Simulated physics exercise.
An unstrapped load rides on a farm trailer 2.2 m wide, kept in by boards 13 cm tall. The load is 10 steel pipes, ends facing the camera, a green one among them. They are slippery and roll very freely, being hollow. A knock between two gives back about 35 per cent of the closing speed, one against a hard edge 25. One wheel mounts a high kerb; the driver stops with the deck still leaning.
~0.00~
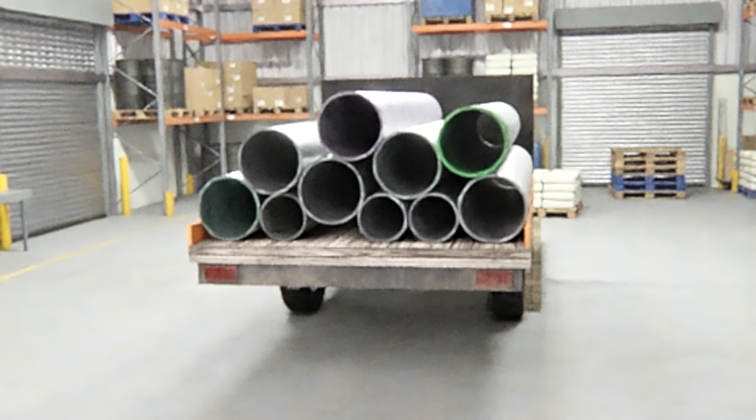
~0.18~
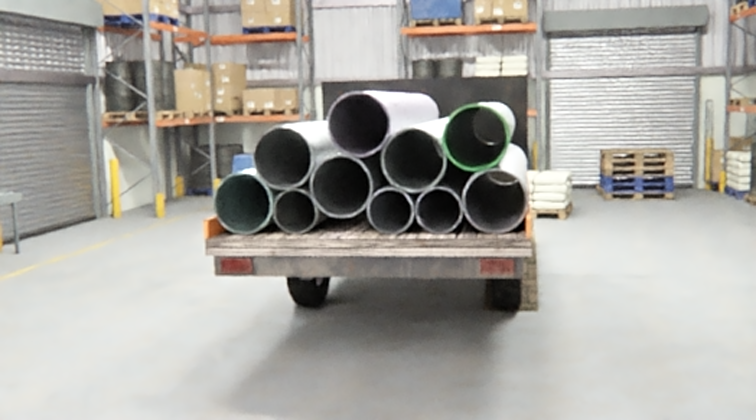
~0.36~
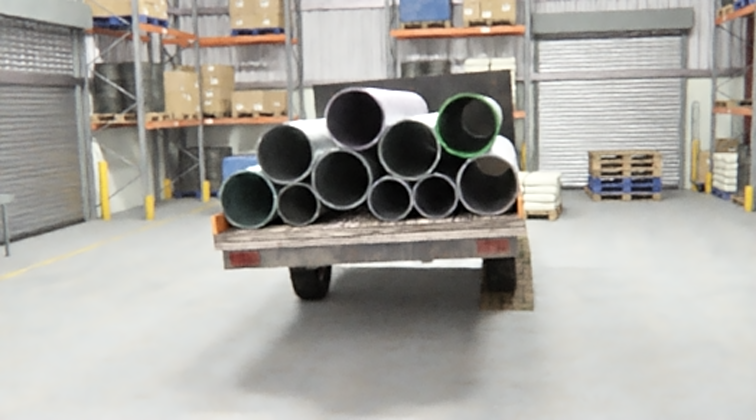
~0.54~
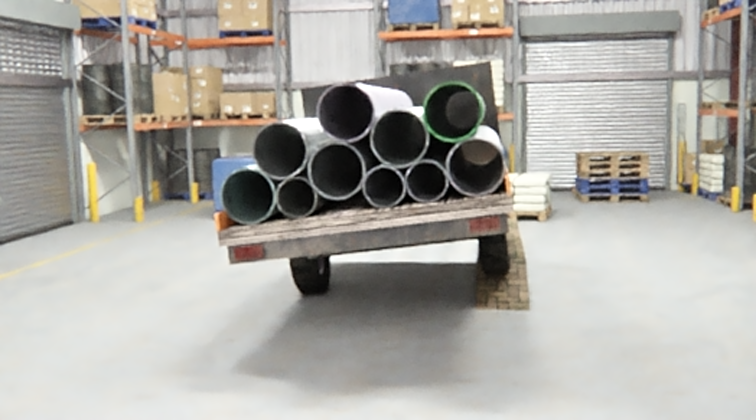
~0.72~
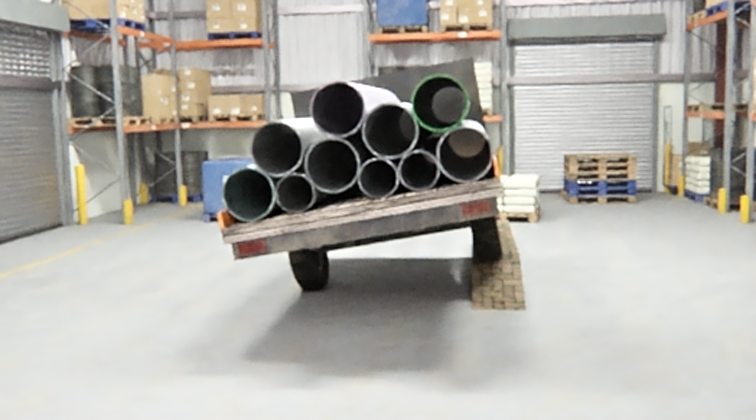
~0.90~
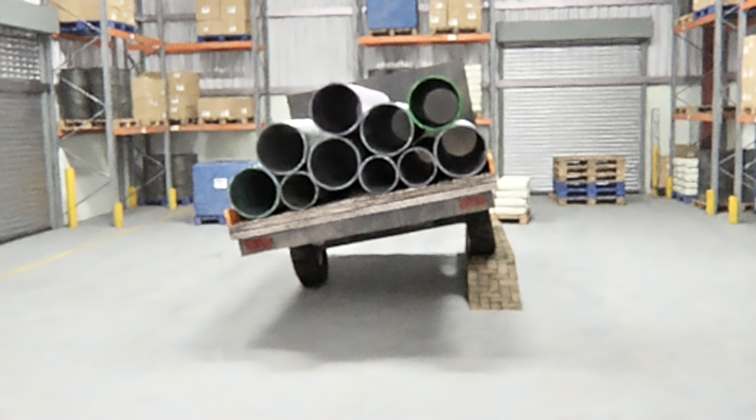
In a warehouse, a flatbed loaded with stacked hollow steel pipes, one green-rimmed, moves away from the camera as its right wheel climbs a kerb, and the deck tilts down to the left with the pipes leaning along with it.
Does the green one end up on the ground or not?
Green remains on the deck.
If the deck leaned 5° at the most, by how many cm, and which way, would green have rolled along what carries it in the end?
About 0 cm to the right.
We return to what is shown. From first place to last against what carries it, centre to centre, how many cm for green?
About: Green 10.
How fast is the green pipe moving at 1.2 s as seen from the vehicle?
About 0.1 m/s.
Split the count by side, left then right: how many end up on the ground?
On the left 0, on the right 0.
Then, 1.2 s in, green is up on others, 40 cm from the right edge; 0 off so far.
Then, 1.5 s in, still the same for green; 0 off so far.
In the end (1.9 s), green is up on others, 45 cm from the right edge; 0 off so far.
